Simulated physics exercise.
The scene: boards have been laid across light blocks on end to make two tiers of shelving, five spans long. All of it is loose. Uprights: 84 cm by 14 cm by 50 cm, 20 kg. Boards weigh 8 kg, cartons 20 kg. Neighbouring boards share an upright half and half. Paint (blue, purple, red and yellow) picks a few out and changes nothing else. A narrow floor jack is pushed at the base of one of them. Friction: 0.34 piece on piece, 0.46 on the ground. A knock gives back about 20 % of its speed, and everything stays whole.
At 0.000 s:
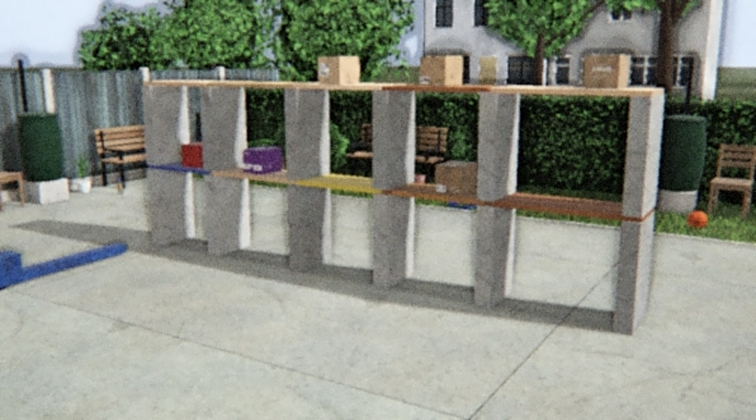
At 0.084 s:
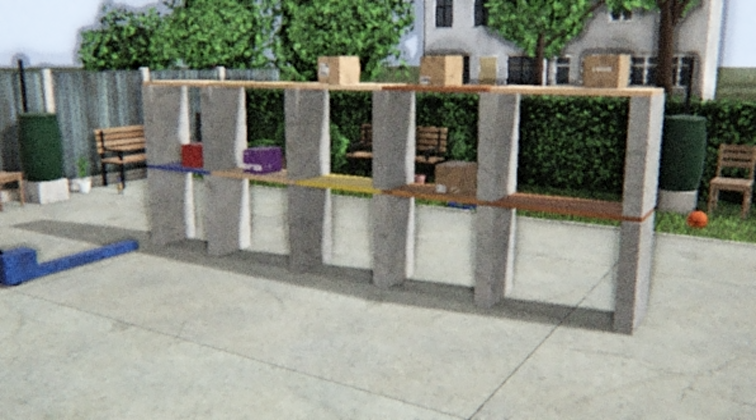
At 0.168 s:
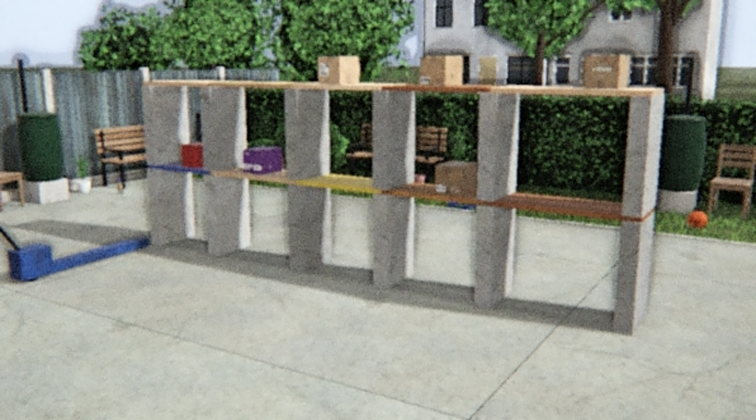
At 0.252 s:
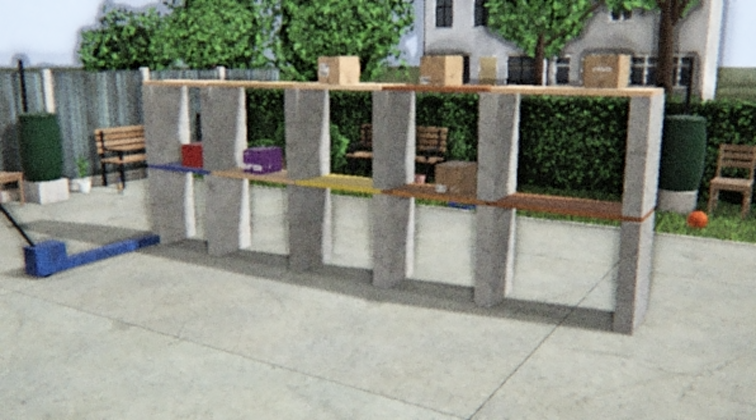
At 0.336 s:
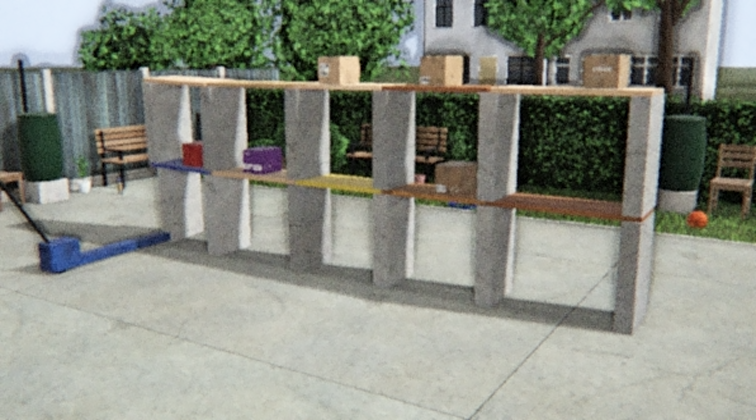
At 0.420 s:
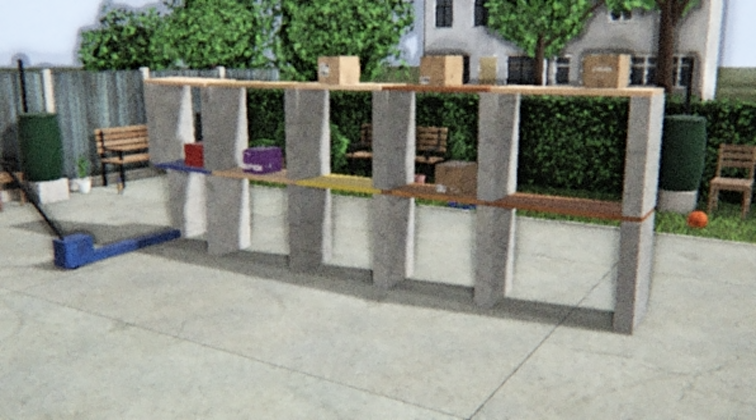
A long two-tier shelf of boards on grey blocks stood in a yard while a blue floor jack slid in from the left and pushed the leftmost upright's base, tilting that block slightly.
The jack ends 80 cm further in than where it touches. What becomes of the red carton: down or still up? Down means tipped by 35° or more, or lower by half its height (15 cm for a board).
The red carton comes down.
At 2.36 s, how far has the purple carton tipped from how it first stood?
Roughly 0°.
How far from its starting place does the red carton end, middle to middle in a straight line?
Roughly 95 cm away.
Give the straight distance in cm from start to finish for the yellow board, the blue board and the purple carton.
Moved: Yellow 0, blue 60, purple 0.
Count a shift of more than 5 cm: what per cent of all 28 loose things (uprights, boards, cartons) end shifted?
It is 25 per cent.
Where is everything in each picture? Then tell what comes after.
In the first frame (we follow the side turned to the camera), jack tip (118, 248) 44 cm short; red carton (189, 156); blue board (178, 170); purple carton (272, 161); no piece has moved.
The second frame shows jack tip (130, 245) 29 cm short; red carton (189, 156).
The third frame shows jack tip (141, 242) 14 cm short; red carton (189, 156).
The fourth frame shows jack tip (153, 239) 4 mm in; red carton (189, 156).
The fifth frame shows jack tip (163, 236) 15 cm in; red carton (190, 156); blue board (179, 169) displaced 23 mm; steepest lean 3°, the upright at (173, 121); 4 stirred so far.
The sixth frame shows jack tip (174, 233) 30 cm in; red carton (192, 156) displaced 35 mm; blue board (180, 169) displaced 46 mm; purple carton (272, 161); steepest lean 4°, the upright at (174, 122); 5 stirred so far.
Around 0.82 s, none of the 28 pieces down, 7 disturbed; red carton tipped 21°, 10 cm lower; blue board tipped 21°, 14 cm lower.
Around 1.22 s, 4 of the 28 pieces down; red carton tipped 50°, 81 cm lower; blue board tipped 50°, 50 cm lower.
Around 2.36 s, 6 of the 28 pieces down; red carton tipped 48°, 83 cm lower; blue board tipped 48°, 51 cm lower.
Finally (5.8 s), 6 of the 28 pieces down; red carton tipped 47°, 83 cm lower; blue board tipped 47°, 52 cm lower; purple carton unmoved. Seen by the last camera, middles, red carton near (207, 222), blue board near (225, 212).
